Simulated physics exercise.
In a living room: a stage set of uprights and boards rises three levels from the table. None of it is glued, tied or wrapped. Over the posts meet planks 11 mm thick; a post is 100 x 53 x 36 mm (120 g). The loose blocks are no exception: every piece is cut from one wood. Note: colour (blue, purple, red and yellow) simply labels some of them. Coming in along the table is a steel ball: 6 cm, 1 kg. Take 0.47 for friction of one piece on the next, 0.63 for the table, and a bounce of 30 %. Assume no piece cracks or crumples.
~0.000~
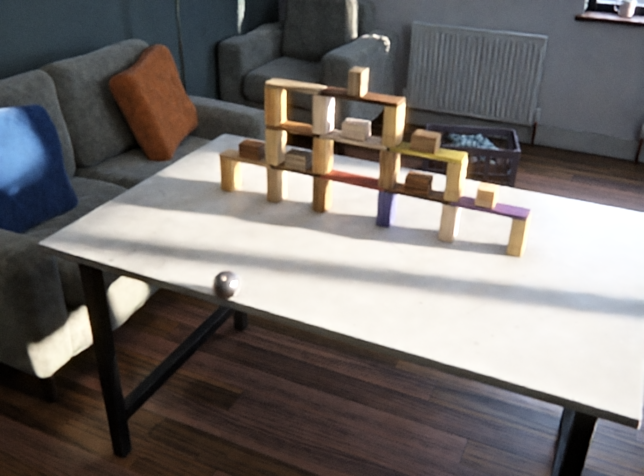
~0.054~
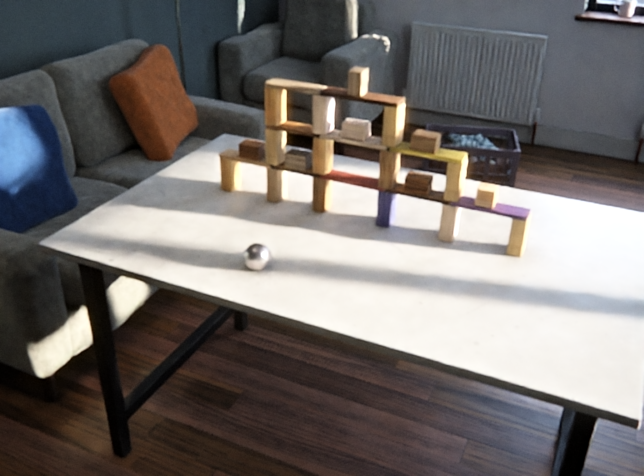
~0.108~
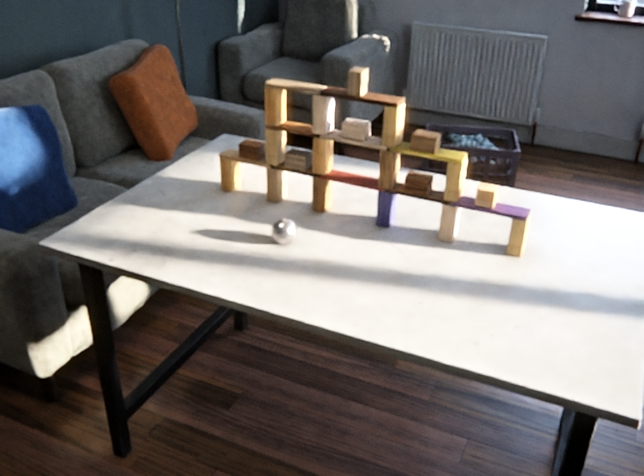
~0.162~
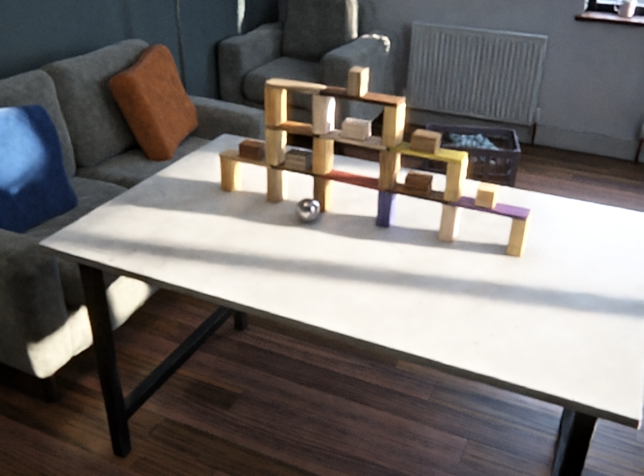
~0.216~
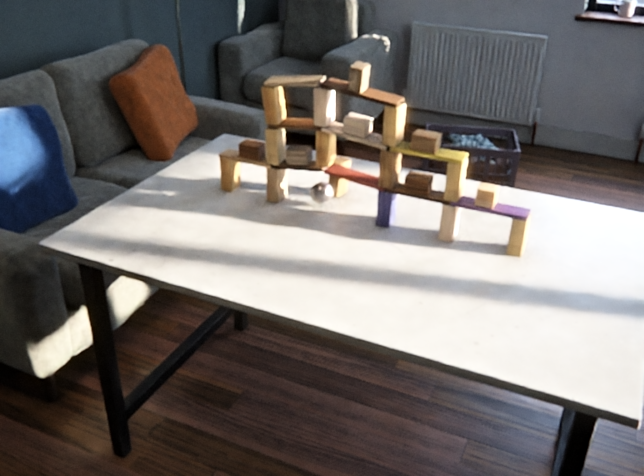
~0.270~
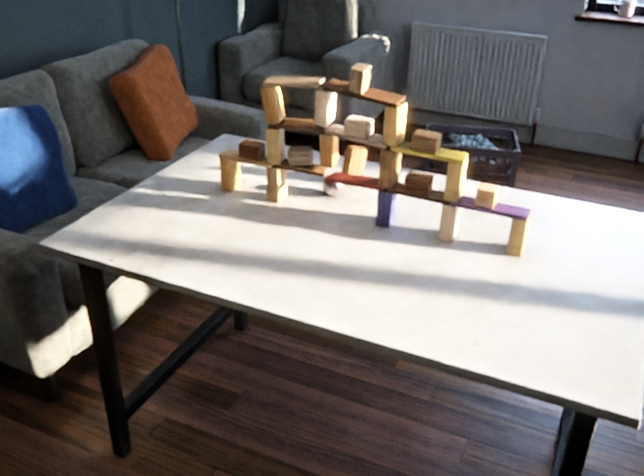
A steel ball rolled across the white table into a three-level wooden block structure, knocking a post out of place underneath, and the boards and blocks around it shifted and tilted.
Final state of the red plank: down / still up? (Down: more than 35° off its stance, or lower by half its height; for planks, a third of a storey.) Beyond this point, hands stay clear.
It goes down.
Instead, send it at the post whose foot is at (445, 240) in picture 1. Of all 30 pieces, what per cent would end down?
40 percent.
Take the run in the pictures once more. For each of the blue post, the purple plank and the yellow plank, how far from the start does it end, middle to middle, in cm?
Blue 0, purple 0, yellow 22.
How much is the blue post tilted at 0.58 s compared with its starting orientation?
Something like 0°, more or less.
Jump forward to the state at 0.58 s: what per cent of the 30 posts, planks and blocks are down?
It's 45 percent at that point.
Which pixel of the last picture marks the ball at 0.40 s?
Around (357, 162).
Around 0.40 s, ball still moving; 12 of the 30 pieces down; red plank tipped 36°, 45 mm lower; yellow plank tipped 7°.
Around 0.58 s, ball still moving; 13 of the 30 pieces down; red plank tipped 34°, 50 mm lower; yellow plank tipped 18°.
Around 1.02 s, ball still moving; 23 of the 30 pieces down; red plank tipped 34°, 50 mm lower; yellow plank tipped 59°, 28 mm lower.
Finally (1.7 s), ball rolling away; 23 of the 30 pieces down; red plank tipped 34°, 50 mm lower; yellow plank on its side; blue post unmoved. Seen by the last camera, middles, red plank near (357, 195), yellow plank near (452, 236).
